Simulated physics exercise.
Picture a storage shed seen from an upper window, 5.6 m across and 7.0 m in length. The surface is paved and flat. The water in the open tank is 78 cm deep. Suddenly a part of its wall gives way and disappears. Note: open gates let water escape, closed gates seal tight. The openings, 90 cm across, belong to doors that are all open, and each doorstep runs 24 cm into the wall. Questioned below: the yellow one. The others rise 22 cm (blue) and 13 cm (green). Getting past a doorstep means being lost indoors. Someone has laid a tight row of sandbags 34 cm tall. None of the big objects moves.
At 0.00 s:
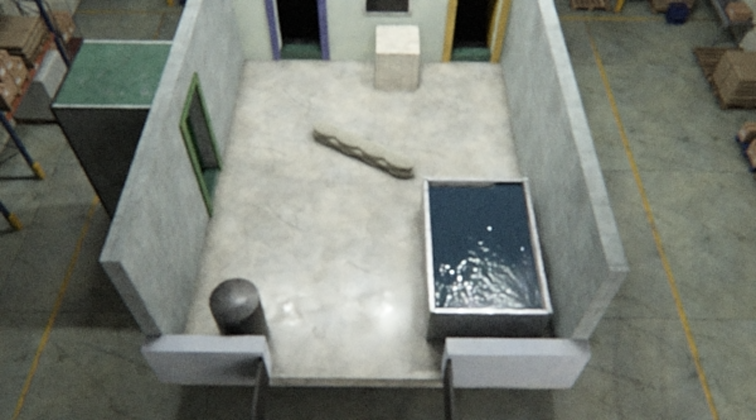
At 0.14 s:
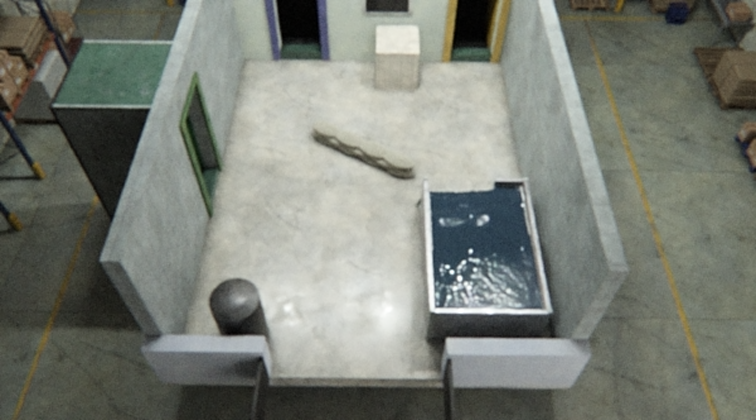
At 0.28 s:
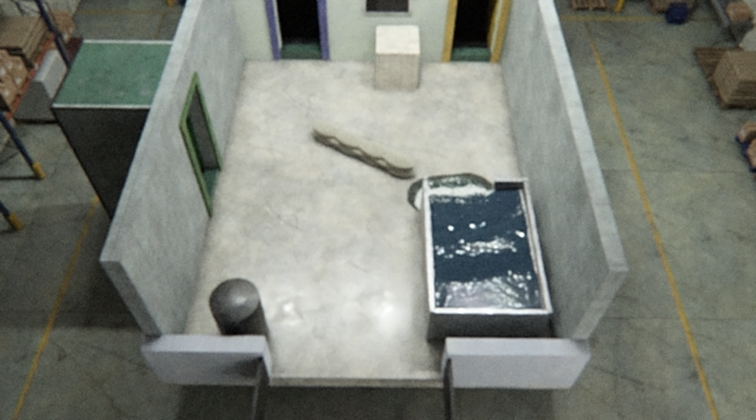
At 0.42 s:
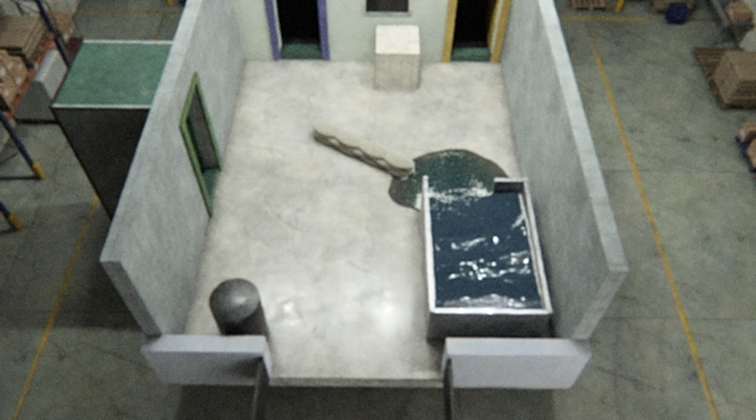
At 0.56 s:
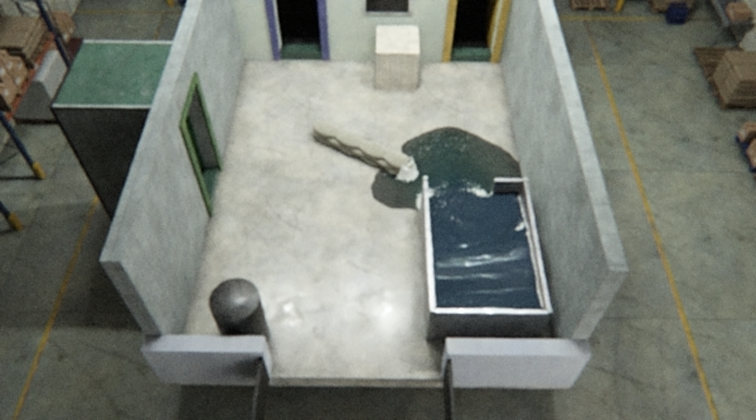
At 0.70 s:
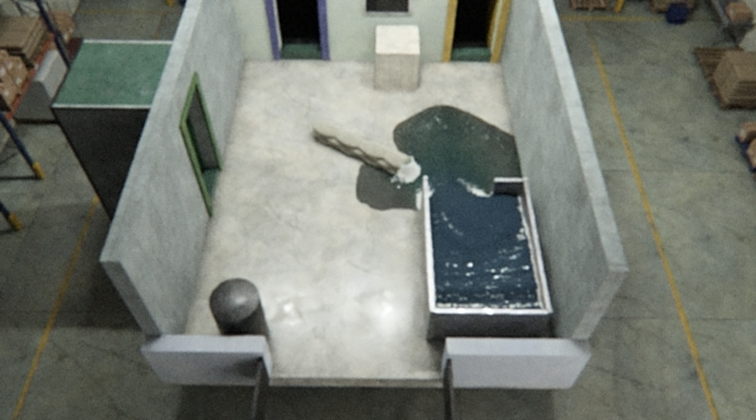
The clip opens on a full tank of dark water standing at the right of a pale, walled floor. Part of the tank's far side disappears and water pours out, rippling behind it. A dark puddle spreads farther across the floor, reaching the near end of a wavy barrier and the right wall.
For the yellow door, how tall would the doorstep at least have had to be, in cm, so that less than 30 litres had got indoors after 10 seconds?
It would need to be about 32 cm.
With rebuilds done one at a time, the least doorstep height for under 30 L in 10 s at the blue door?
Blue: 9.0 cm.
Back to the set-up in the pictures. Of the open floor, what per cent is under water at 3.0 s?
60 %.
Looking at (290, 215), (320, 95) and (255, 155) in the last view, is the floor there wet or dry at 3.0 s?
Point 1: Awash; point 2: Awash; point 3: Awash.
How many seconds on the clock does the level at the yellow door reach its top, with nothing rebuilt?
That happens close to 2.2 s on the clock.
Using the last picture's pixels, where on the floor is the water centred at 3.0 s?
(437, 172) or so.
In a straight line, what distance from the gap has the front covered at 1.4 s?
About 4.2 m.
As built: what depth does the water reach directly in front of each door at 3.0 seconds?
Blue door 11 cm, green door 8 cm, yellow door 37 cm.
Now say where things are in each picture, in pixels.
In the first frame, the open tank at (482, 243) is whole and still, 78 cm deep; the yellow door at (476, 23) is dry.
In the second frame, water pours out on the far side and has run 0.3 m, to a hidden place; about 9 cm deep outside, 78 cm at the back.
In the third frame, the gap is on the far side, the front 0.8 m out at (457, 177); the back of the open tank holds 78 cm.
In the fourth frame, the gap is on the far side, the front 1.4 m out at (445, 153); the back of the open tank holds 78 cm.
In the fifth frame, water pours out on the far side and has run 2.0 m, to (441, 131); about 7 cm deep outside, 76 cm at the back.
In the sixth frame, water pours out on the far side and has run 2.7 m, to (442, 108); about 6 cm deep outside, 69 cm at the back; the yellow door at (476, 23), 4.2 m from the gap, is still 1.6 m from the nearest water.
After 1.4 s water covers 35 % of the floor, deepest (39 cm) near (446, 202); 20 cm at the yellow door, 0 litres in over its 19 cm doorstep.
After 3.0 s water covers 60 % of the floor; 37 cm at the yellow door, 109 litres in over its 19 cm doorstep.
After 10.0 s water covers 95 % of the floor, deepest (14 cm) near (179, 360); 7 cm at the yellow door, 177 litres in over its 19 cm doorstep.
At the yellow door as built, the water arrived by 1.2 s and peaked near 41 cm at 2.2 s.
With a doorstep of 26 cm, 78 litres would have come in within the 10 s; with 35 cm, 15 litres. So under 30 litres takes about 32 cm.
